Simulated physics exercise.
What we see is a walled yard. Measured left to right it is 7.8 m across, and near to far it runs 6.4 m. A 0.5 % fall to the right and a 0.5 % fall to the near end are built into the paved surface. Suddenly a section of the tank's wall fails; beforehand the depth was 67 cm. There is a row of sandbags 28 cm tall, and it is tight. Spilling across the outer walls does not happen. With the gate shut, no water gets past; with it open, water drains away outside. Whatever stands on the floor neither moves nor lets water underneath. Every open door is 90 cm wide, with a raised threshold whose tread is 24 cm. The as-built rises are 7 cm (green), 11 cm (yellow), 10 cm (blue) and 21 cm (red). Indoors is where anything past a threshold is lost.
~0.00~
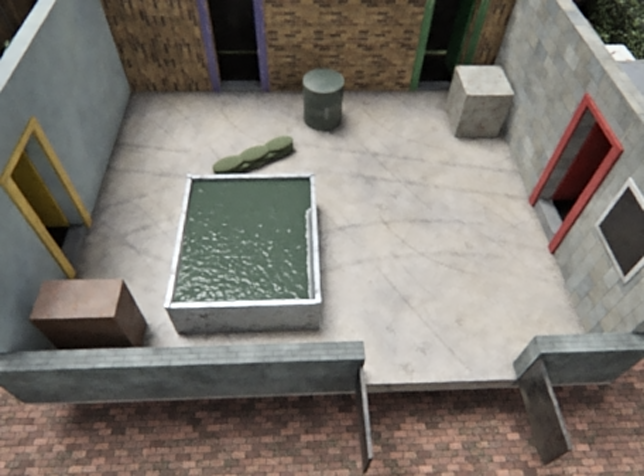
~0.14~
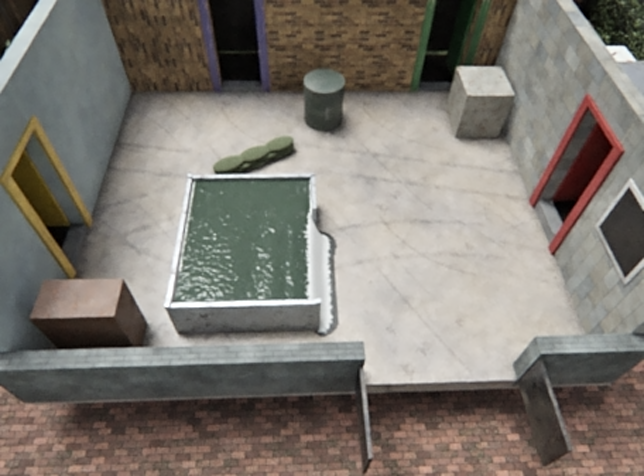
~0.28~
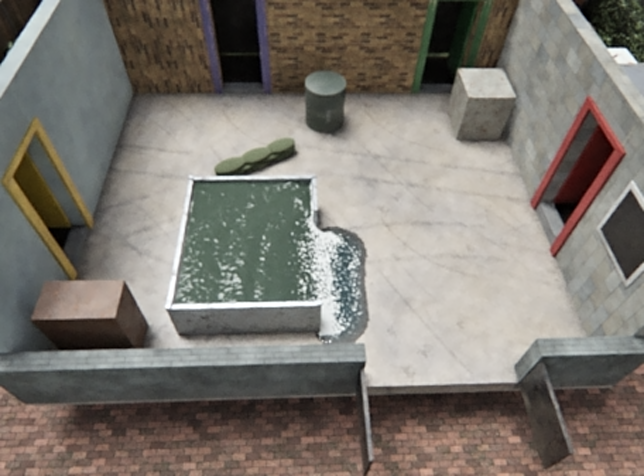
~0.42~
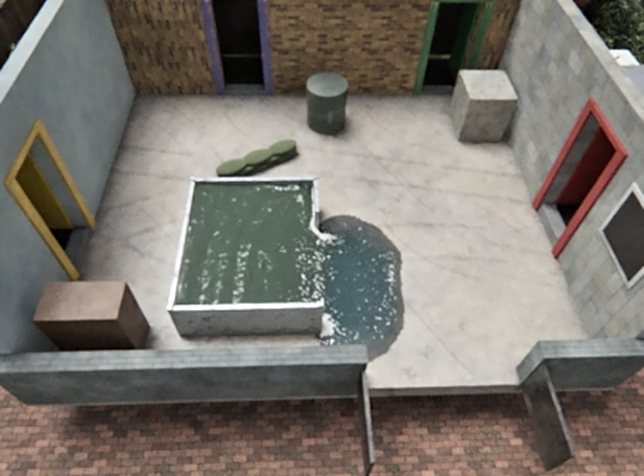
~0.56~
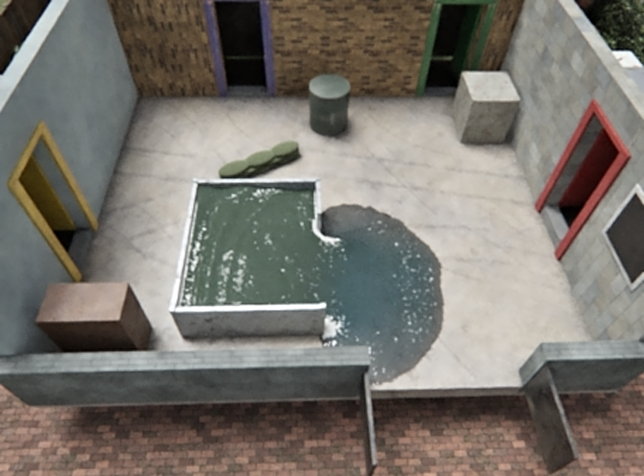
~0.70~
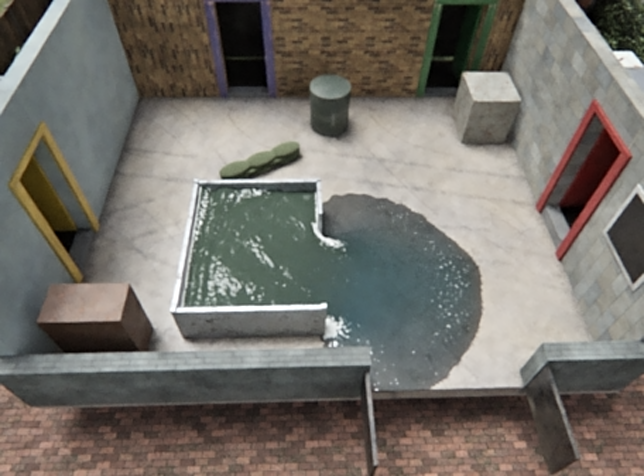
Dark green water bursts through the right side of a raised, pale-rimmed tank and spreads in a widening, rounded pool over the paving to the right and toward the near wall, while the camera barely shifts. The walled yard is seen from high above its near side. Around it are yellow, purple, green and red doorframes, a brown box, a green cylinder, a grey block and low green sandbags.
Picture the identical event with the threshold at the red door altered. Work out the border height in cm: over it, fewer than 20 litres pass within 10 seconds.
Border at about 21.5 cm.
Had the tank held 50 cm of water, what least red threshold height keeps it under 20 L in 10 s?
It would take a step of about 15 cm.
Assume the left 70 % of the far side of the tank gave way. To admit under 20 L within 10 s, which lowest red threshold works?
Then something near 7.5 cm.
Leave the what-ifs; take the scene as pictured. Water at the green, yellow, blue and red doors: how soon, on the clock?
Arrival: Green 3.6 s, yellow not within the 10 s, blue 6.5 s, red 1.3 s.
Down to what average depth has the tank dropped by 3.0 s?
About 23 centimetres on average.
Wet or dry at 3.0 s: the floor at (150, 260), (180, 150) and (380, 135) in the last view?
So the three spots come out spared, spared, spared, in that order.
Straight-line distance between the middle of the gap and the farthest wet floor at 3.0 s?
6.2 metres.
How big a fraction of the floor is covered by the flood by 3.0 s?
Close to 35 per cent is wet.
After 1.4 s water covers 30 % of the floor, deepest (33 cm) near (333, 306); 15 cm at the red door, 0 litres in over its 21 cm threshold.
After 3.0 s water covers 35 % of the floor, deepest (31 cm) near (590, 368); 26 cm at the red door, 16 litres in over its 21 cm threshold.
After 10.0 s water covers 80 % of the floor, deepest (10 cm) near (590, 368); 8 cm at the red door, 21 litres in over its 21 cm threshold.
At the red door as built, the water arrived by 1.3 s and peaked near 27 cm at 2.4 s.
With a threshold of 19 cm, 36 litres would have come in within the 10 s; with 26 cm, 2 litres. So under 20 litres takes about 21.5 cm.
